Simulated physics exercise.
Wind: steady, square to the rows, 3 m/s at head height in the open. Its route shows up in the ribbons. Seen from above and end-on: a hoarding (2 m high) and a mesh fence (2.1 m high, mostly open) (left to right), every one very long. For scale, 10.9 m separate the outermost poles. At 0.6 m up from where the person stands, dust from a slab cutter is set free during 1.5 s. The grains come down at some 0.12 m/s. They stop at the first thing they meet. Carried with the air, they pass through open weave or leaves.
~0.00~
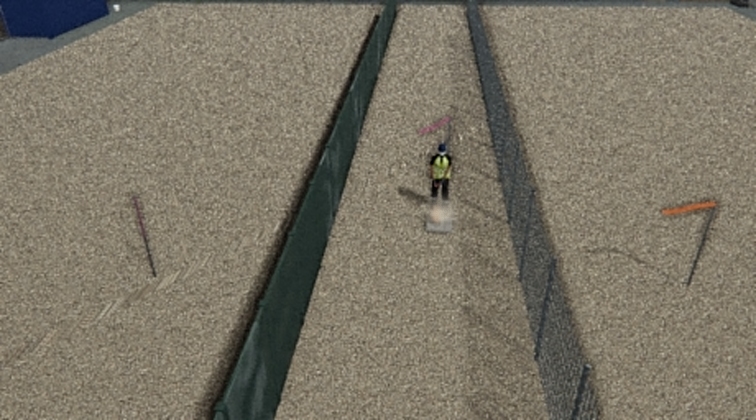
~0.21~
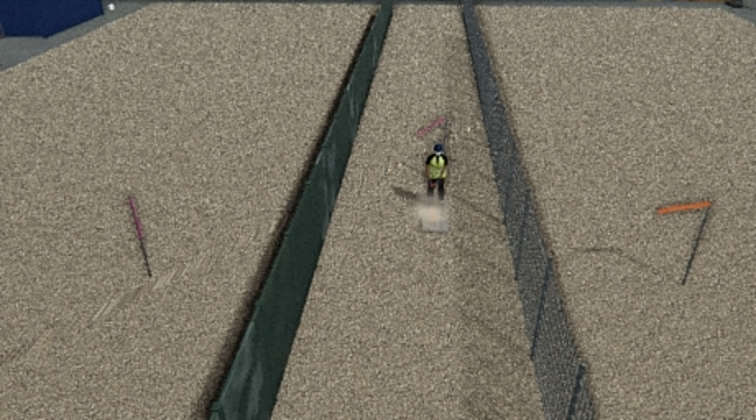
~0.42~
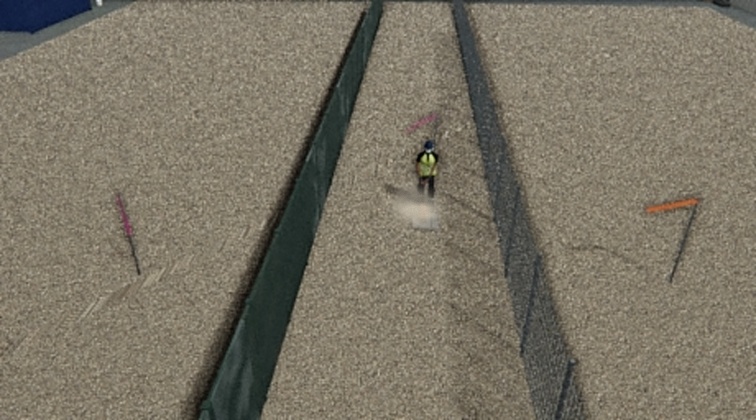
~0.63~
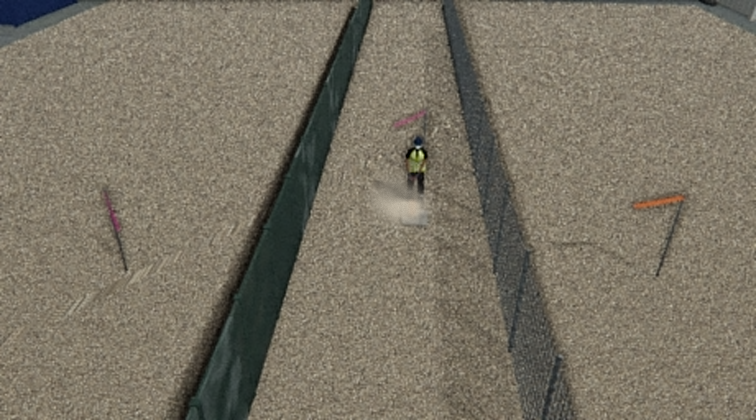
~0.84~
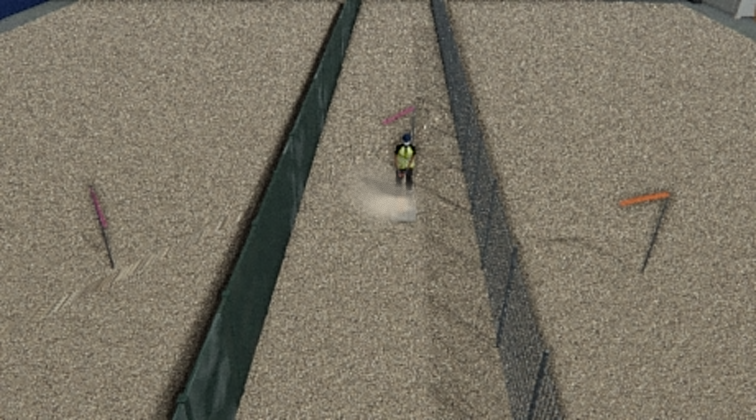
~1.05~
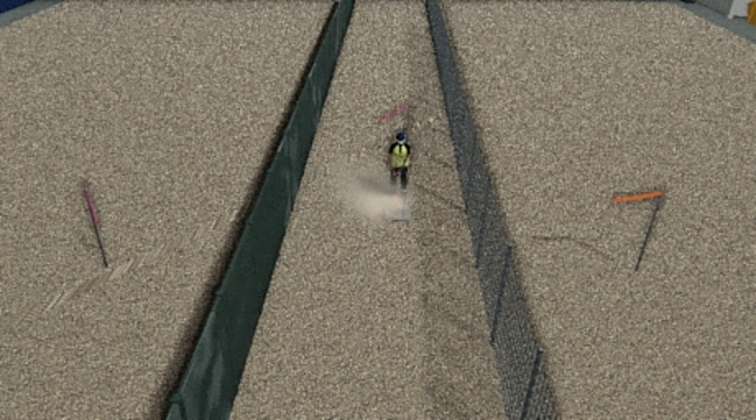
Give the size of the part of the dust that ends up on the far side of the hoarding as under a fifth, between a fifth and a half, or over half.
The part of the dust that ends up on the far side of the hoarding is above half.
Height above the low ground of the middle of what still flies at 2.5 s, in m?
The middle sits roughly 1.0 m above the low ground.
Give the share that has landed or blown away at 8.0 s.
Estimate: Around 30 %.
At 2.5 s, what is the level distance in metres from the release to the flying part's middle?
1.5 metres.
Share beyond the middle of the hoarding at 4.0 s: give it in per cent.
45 per cent, roughly.
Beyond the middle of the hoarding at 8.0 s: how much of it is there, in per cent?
Roughly 65 per cent.
After 2.5 s, 3 % is no longer flying here, and 10 % is beyond the hoarding; the middle of what still flies is 1.0 m above the low ground, near (336, 181).
After 4.0 s, 14 % is no longer flying here, and 44 % is beyond the hoarding; the middle of what still flies is 2.4 m above the low ground, near (281, 122).
After 8.0 s, 31 % is no longer flying here, and 64 % is beyond the hoarding.
After 20.0 s, 82 % is no longer flying here, and 67 % is beyond the hoarding.
After 45.0 s, 98 % is no longer flying here, and 67 % is beyond the hoarding.
